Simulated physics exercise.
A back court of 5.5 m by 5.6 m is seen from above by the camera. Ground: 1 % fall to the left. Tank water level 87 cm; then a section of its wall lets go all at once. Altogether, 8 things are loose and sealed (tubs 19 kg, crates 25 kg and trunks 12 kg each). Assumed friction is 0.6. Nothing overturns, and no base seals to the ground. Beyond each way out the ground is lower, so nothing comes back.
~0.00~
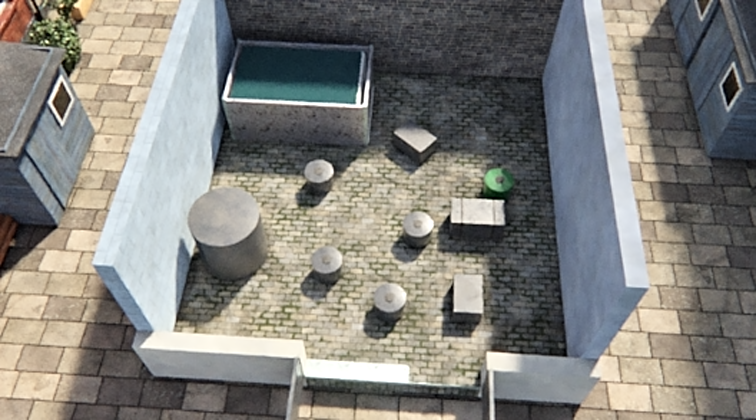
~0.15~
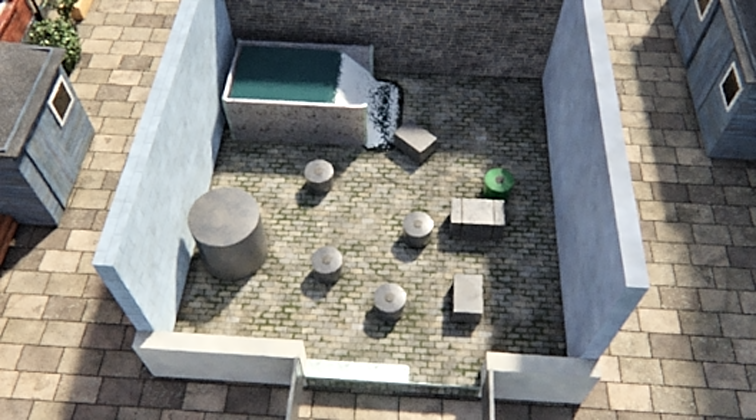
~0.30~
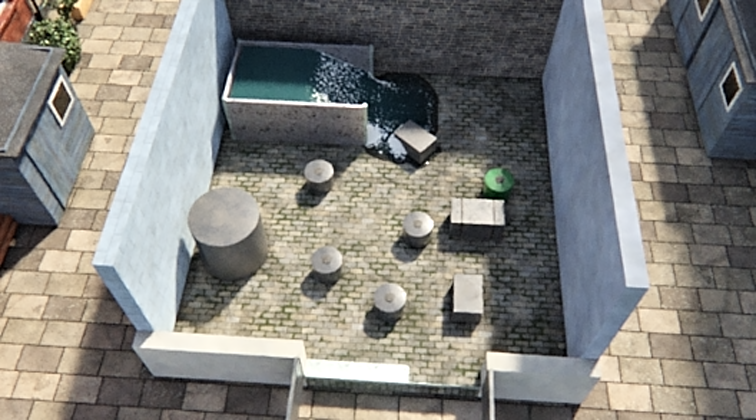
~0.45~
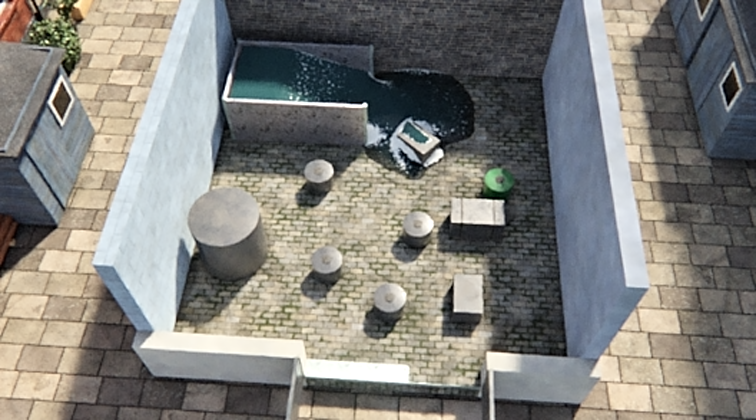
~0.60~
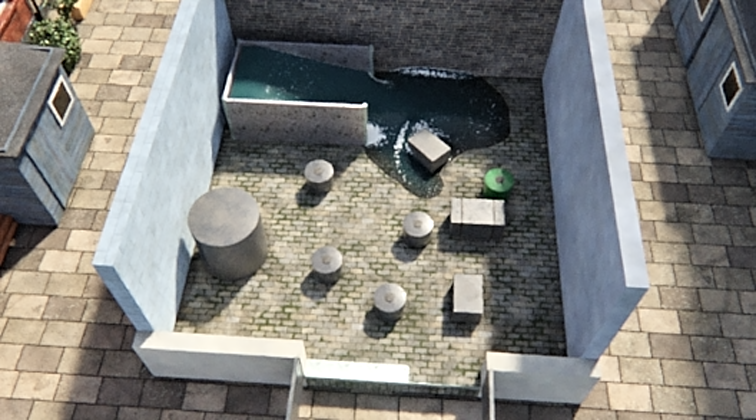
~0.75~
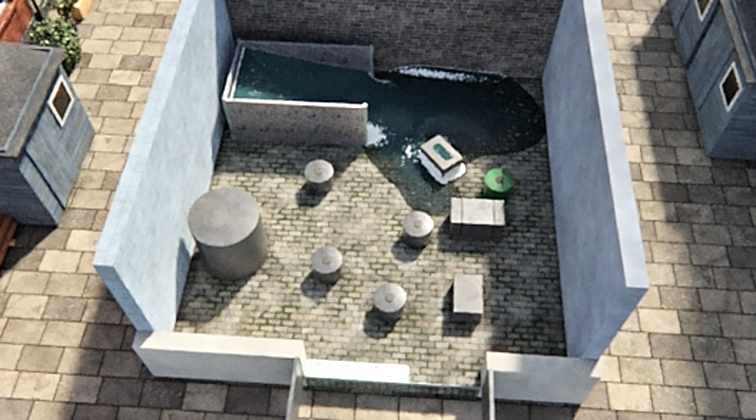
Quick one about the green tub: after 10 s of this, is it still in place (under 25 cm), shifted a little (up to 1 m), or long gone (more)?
Long gone.
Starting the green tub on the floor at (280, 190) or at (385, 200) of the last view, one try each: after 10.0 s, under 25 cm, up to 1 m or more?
Nearly still; nearly still.
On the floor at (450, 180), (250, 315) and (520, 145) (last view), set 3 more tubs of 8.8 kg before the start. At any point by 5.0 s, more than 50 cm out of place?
In turn: Past it, short of it, over.
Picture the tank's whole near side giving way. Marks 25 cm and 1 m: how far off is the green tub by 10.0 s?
If that happened, the green tub does not really move.
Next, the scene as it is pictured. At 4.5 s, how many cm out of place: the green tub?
About 200 cm out of place.
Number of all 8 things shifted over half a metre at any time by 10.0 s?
It adds up to 6.
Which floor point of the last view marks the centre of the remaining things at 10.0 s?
Mean floor pixel: About (341, 272).
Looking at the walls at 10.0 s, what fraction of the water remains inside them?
70 % or so.
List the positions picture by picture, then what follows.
In the first frame, the green tub at (500, 180) rests on the ground; 2.8 m2 under water; 0 of 8 have shifted.
In the second frame, the green tub at (500, 180) rests on the ground; 3.7 m2 under water; 0 of 8 have shifted.
In the third frame, the green tub at (500, 180) rests on the ground; water covers 4.9 m2; 0 of 8 have shifted.
In the fourth frame, the green tub at (500, 180) rests on the ground; 6.2 m2 under water; 1 of 8 have shifted.
In the fifth frame, the green tub at (500, 180) rests on the ground; water covers 7.7 m2; 1 of 8 have shifted.
In the sixth frame, the green tub at (500, 180) rests on the ground; water covers 9.3 m2; 1 of 8 have shifted.
After 2.0 s the green tub is near (522, 193), 0.4 m from its start, aground; 0 of 8 are out; 0 afloat.
After 4.5 s the green tub is near (514, 303), 2.2 m from its start, afloat; 2 of 8 are out; 2 afloat.
After 7.0 s the green tub is near (415, 310), 2.6 m from its start, aground; 2 of 8 are out; 1 afloat.
After 10.0 s the green tub is near (404, 314), 2.8 m from its start, aground; 3 of 8 are out; 0 afloat.
